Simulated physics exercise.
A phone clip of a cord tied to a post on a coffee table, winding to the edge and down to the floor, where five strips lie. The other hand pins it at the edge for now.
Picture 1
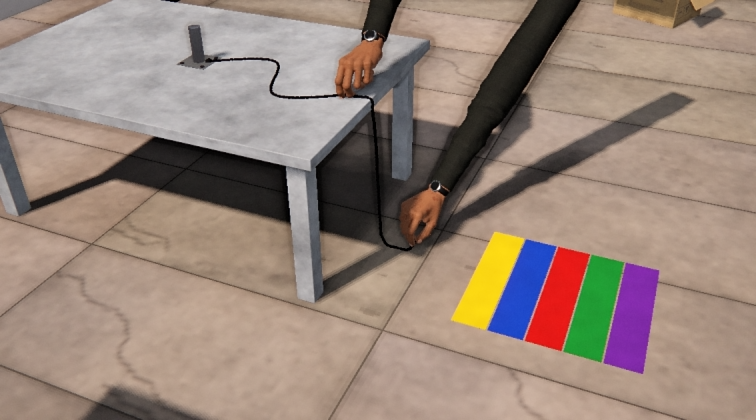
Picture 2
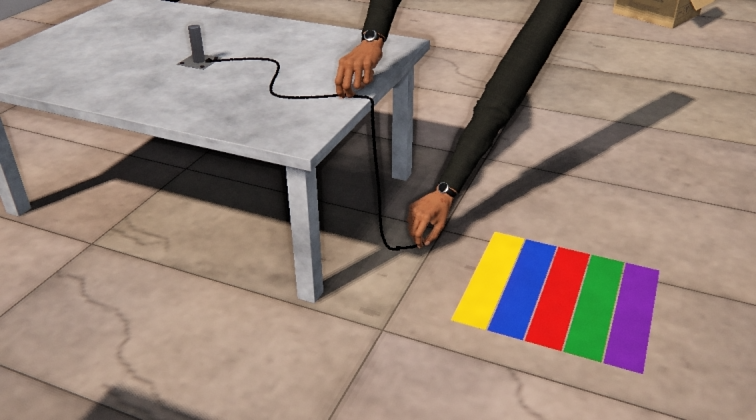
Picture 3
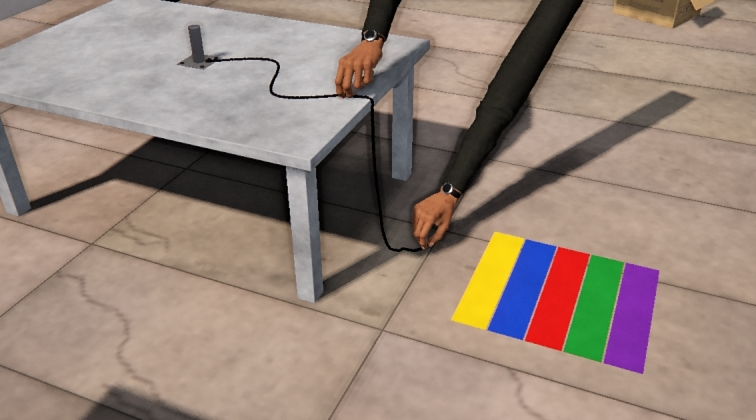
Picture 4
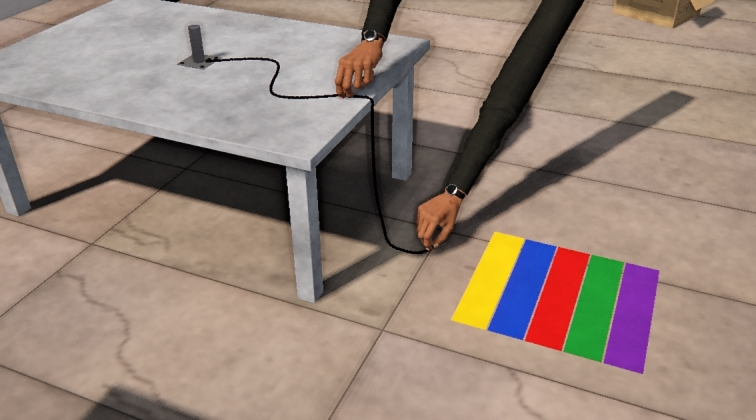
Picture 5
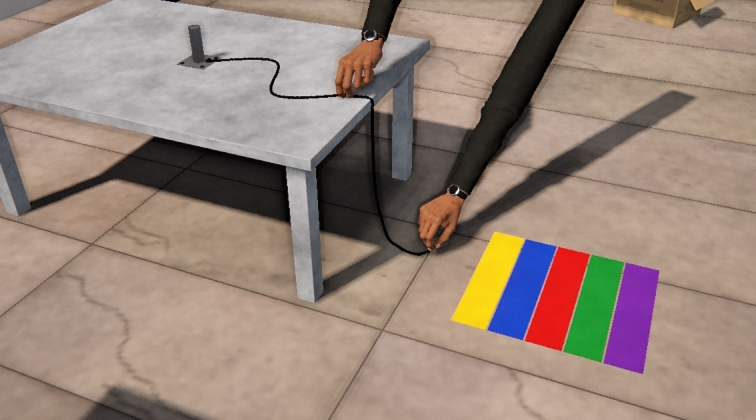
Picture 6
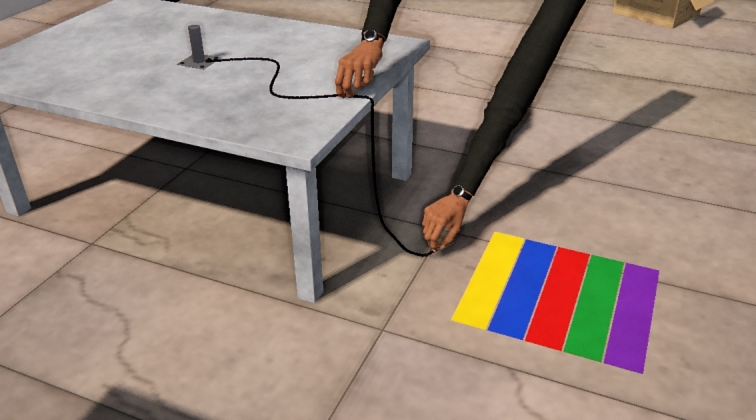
A hand holding the free end of a black cord near the floor shifted slightly right toward five coloured strips, while another hand stayed still, pinning the cord at the grey table's edge.
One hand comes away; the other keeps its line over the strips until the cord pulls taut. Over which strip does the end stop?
The green one.
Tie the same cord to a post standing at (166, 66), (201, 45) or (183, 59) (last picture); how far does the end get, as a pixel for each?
The places are (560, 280), (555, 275) and (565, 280).
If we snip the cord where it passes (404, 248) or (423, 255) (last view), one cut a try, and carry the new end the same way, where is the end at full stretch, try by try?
The places are (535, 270) and (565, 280).
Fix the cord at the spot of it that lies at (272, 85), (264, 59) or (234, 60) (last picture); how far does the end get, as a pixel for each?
The places are (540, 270), (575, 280) and (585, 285).
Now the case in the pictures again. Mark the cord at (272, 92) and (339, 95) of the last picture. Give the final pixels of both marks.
Near (331, 89) and (393, 119).
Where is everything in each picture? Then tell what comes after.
End (415, 241); yellow (477, 307); blue (512, 316); red (549, 326); green (587, 337); purple (627, 347), in the first frame.
End (423, 243); cord through (242, 59) (277, 74) (299, 98) (371, 102) (377, 172) (382, 231), in the second frame.
End (427, 244), in the third frame.
End (432, 246); cord through (242, 59) (277, 74) (299, 98) (371, 102) (374, 172) (384, 231), in the fourth frame.
End (434, 246), in the fifth frame.
End (438, 247); cord through (242, 59) (277, 74) (299, 98) (371, 102) (374, 172) (387, 230), in the sixth frame.
Early on, end near (522, 268); over blue.
Midway, end near (566, 279); over red.
At the end of the slack, end near (593, 286); over green. It halts on the green strip.
